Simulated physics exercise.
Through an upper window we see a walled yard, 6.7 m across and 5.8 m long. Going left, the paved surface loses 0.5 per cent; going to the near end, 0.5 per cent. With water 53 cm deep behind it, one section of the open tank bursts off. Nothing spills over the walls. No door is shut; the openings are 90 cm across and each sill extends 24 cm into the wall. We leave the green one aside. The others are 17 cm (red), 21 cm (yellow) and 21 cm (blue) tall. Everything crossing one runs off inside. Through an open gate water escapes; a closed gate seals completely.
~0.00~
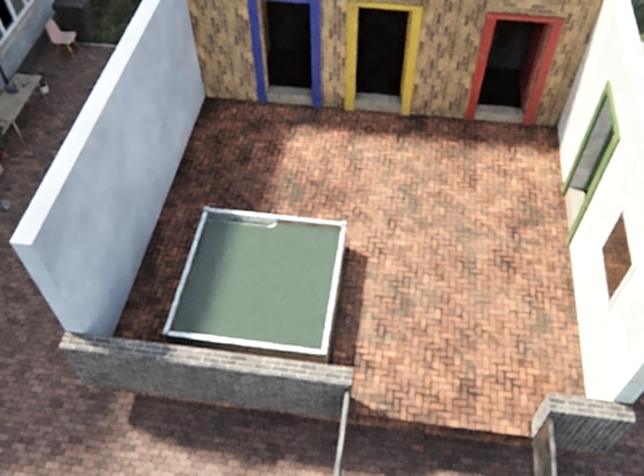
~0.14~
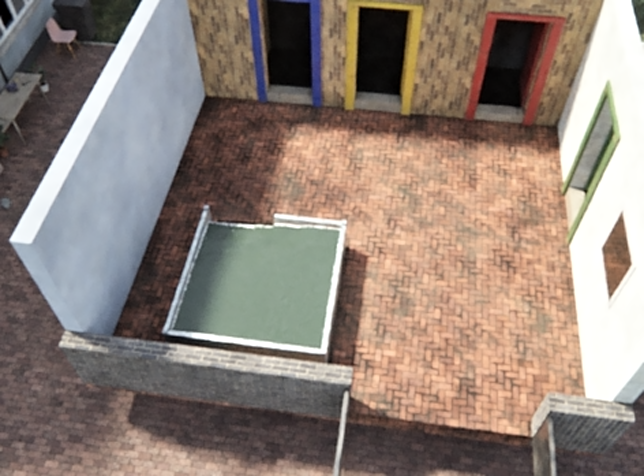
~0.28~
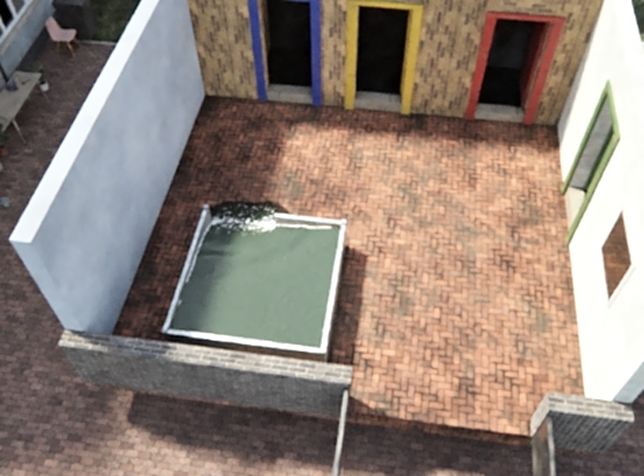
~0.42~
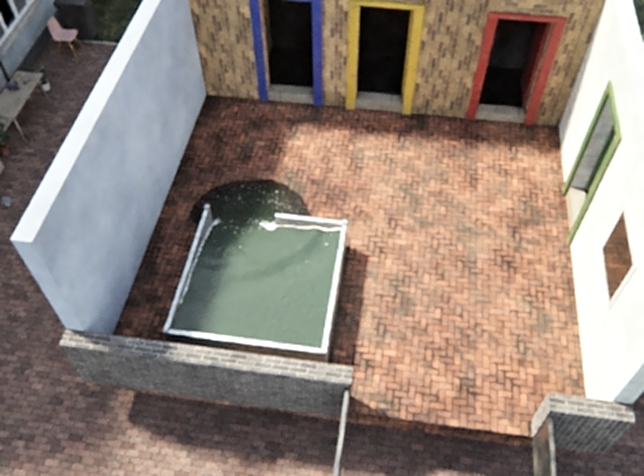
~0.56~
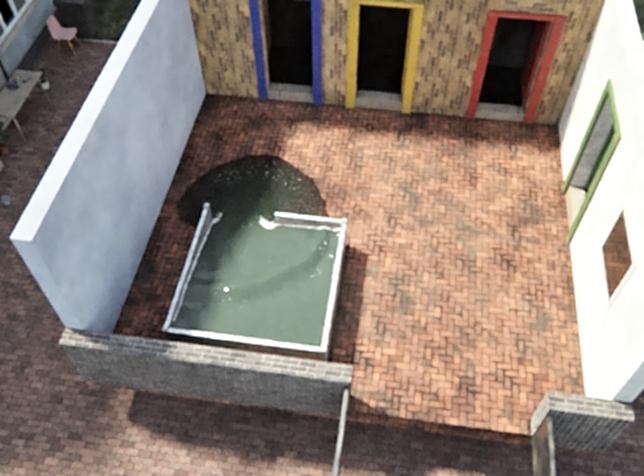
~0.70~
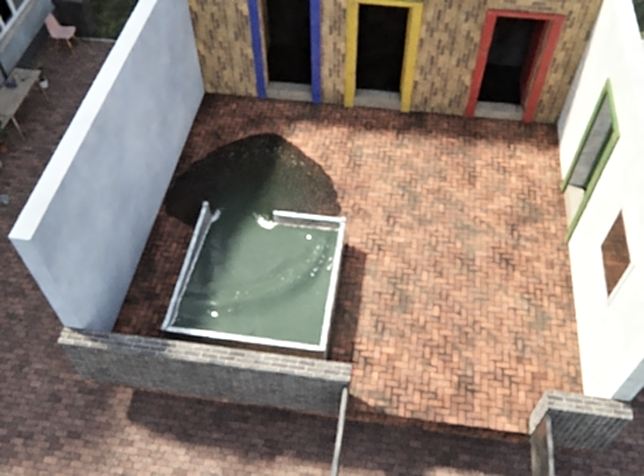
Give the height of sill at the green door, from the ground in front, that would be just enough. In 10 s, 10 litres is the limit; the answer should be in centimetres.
Close to 7.5 cm.
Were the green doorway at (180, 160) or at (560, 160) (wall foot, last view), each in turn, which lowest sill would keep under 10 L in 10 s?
Roughly 15 cm for the first and 10.0 cm for the second.
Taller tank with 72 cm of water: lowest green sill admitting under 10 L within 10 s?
12.0 cm.
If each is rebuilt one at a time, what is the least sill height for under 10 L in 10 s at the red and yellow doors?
Roughly 6.5 cm for the red door and roughly 9.0 cm for the yellow door.
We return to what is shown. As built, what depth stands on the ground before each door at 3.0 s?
At the red door the depth is 1 cm, at green 0 cm, at yellow 12 cm and at blue 23 cm.
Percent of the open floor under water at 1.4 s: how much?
The wet part is about 25 per cent.
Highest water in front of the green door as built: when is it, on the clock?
6.0 s.
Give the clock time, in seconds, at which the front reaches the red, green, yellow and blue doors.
Times: Red 3.0 s, green 5.0 s, yellow 2.0 s, blue 1.1 s.
After 1.4 s water covers 25 % of the floor, deepest (28 cm) near (232, 221); it has not reached the green door.
After 3.0 s water covers 35 % of the floor, deepest (32 cm) near (212, 126); it has not reached the green door.
After 10.0 s water covers 95 % of the floor, deepest (10 cm) near (558, 420); 7 cm at the green door, 0 litres in over its 23 cm sill.
At the green door as built, the water arrived by 5.0 s and peaked near 11 cm at 6.0 s.
With a sill of 7 cm, 15 litres would have come in within the 10 s; with 9.5 cm, 2 litres. So under 10 litres takes about 7.5 cm.
